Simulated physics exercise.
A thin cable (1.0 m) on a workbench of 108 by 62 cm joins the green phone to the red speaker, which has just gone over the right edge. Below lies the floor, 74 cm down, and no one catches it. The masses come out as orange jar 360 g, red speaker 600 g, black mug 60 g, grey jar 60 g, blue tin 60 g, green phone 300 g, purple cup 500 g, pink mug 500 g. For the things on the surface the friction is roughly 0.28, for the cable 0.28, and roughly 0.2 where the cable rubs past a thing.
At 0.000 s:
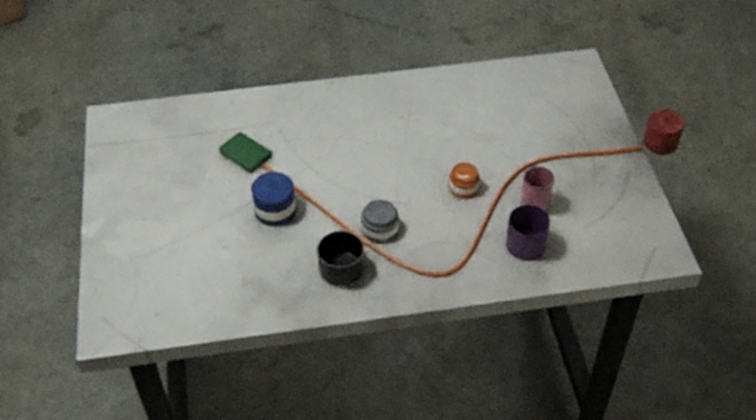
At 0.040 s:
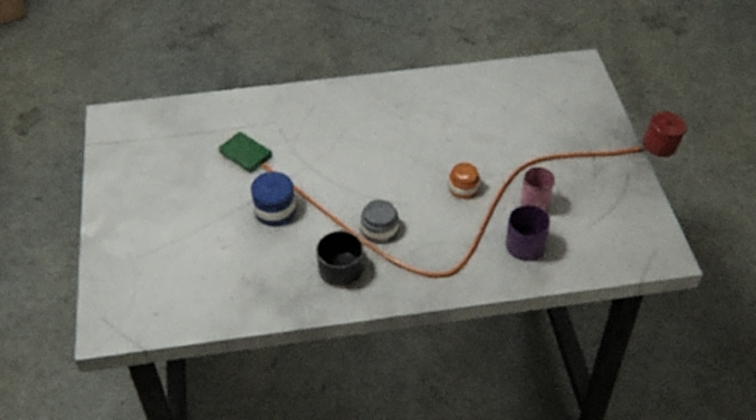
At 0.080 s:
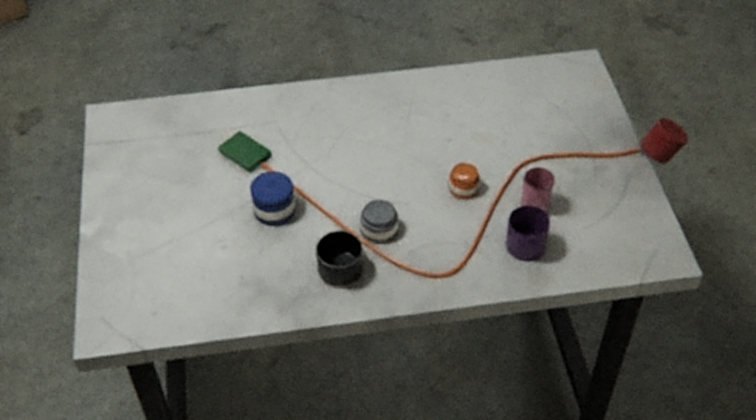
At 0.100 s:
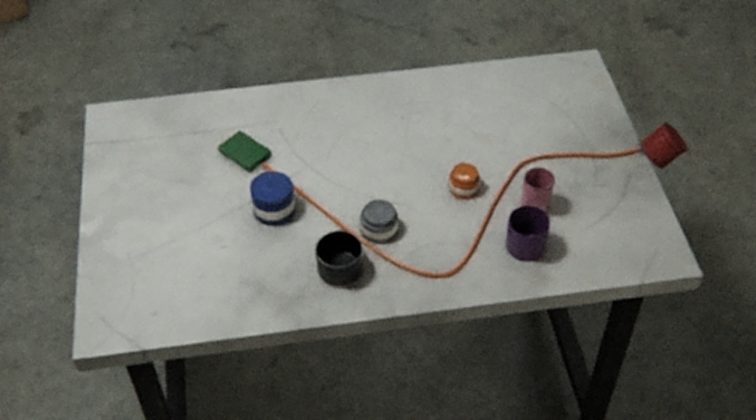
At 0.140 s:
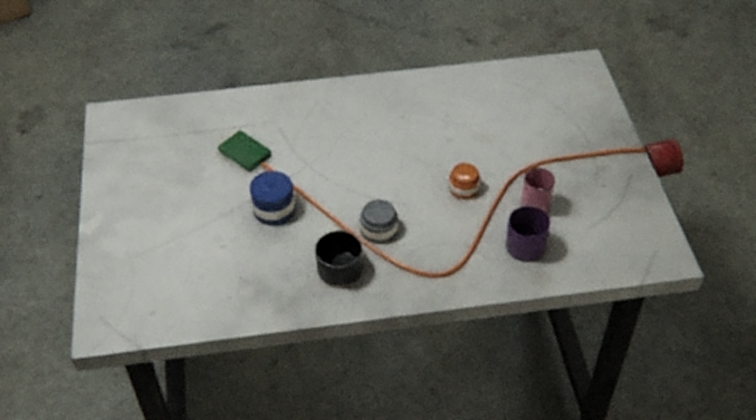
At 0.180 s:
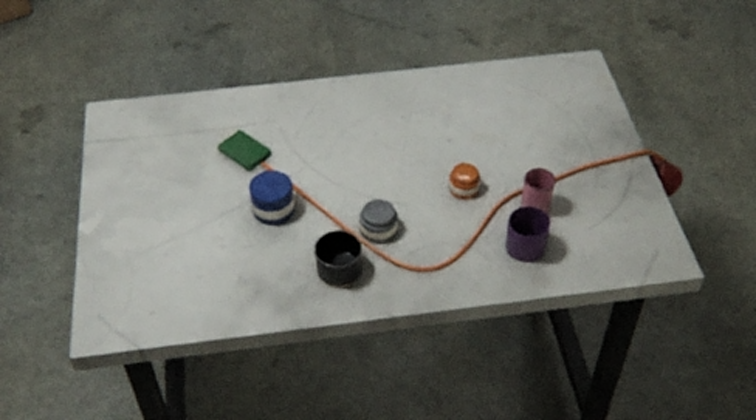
A red cylindrical object tips and slips down past the right edge of a pale workbench, drawing the orange cable's right end outward and straightening its curve beside the pink mug. The steady view looks down at the bench on a grey floor. Left to right sit a green phone, blue tin, black mug, grey jar, orange jar, purple cup and pink mug, all staying put.
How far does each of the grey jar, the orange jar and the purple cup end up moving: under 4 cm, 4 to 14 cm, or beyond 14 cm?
At the end, the grey jar looks set to move a lot; the orange jar looks set to move a medium amount; the purple cup looks set to move a tiny bit.
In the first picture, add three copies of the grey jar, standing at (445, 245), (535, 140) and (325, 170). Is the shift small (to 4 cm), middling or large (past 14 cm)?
First: A big shift; second: A slight shift; third: A big shift.
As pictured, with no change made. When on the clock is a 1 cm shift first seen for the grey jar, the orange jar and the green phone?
Grey jar 0.24 s, orange jar 0.36 s, green phone 0.28 s.
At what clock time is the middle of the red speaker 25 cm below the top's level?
Answer: 0.30 s on the clock.
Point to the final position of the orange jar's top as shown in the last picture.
The top finishes roughly at pixel (471, 140) of the last view.
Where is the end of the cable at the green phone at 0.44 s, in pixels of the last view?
You'll find it near pixel (357, 164).
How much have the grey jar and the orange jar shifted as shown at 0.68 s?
About: Grey jar off the top, orange jar 8 cm.
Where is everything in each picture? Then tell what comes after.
Grey jar (380, 211); orange jar (465, 171); purple cup (530, 220); cable runs through (594, 153) (509, 180) (467, 258) (376, 249) (303, 194), in the first picture.
Red speaker (667, 123); cable runs through (593, 154) (467, 258) (303, 194), in the second picture.
Red speaker (664, 141); cable runs through (590, 155) (466, 259) (303, 194), in the third picture.
Red speaker (664, 146); cable runs through (590, 155) (466, 259) (303, 194), in the fourth picture.
Red speaker (662, 159); cable runs through (597, 154) (466, 258) (302, 193), in the fifth picture.
Grey jar (379, 211); orange jar (465, 172); purple cup (530, 222); cable runs through (624, 157) (466, 248) (375, 250) (302, 193), in the sixth picture.
At 0.4 s, the cable's tail end at (357, 164); grey jar 38 cm off its start, orange jar 5 cm off its start, green phone 19 cm off its start.
At 0.7 s, the cable's tail end at (517, 190); grey jar over the edge, orange jar 8 cm off its start, green phone 49 cm off its start.
At 0.9 s, the cable's tail end at (539, 192); grey jar over the edge, orange jar 8 cm off its start at (471, 140), green phone 53 cm off its start at (518, 196).
At 1.2 s, the cable's tail end at (539, 192); grey jar over the edge, orange jar 8 cm off its start, green phone 53 cm off its start.
At 2.4 s, the cable's tail end at (539, 192); grey jar over the edge, orange jar 8 cm off its start at (471, 140), purple cup 0 cm off its start at (530, 222), green phone 53 cm off its start at (518, 196).
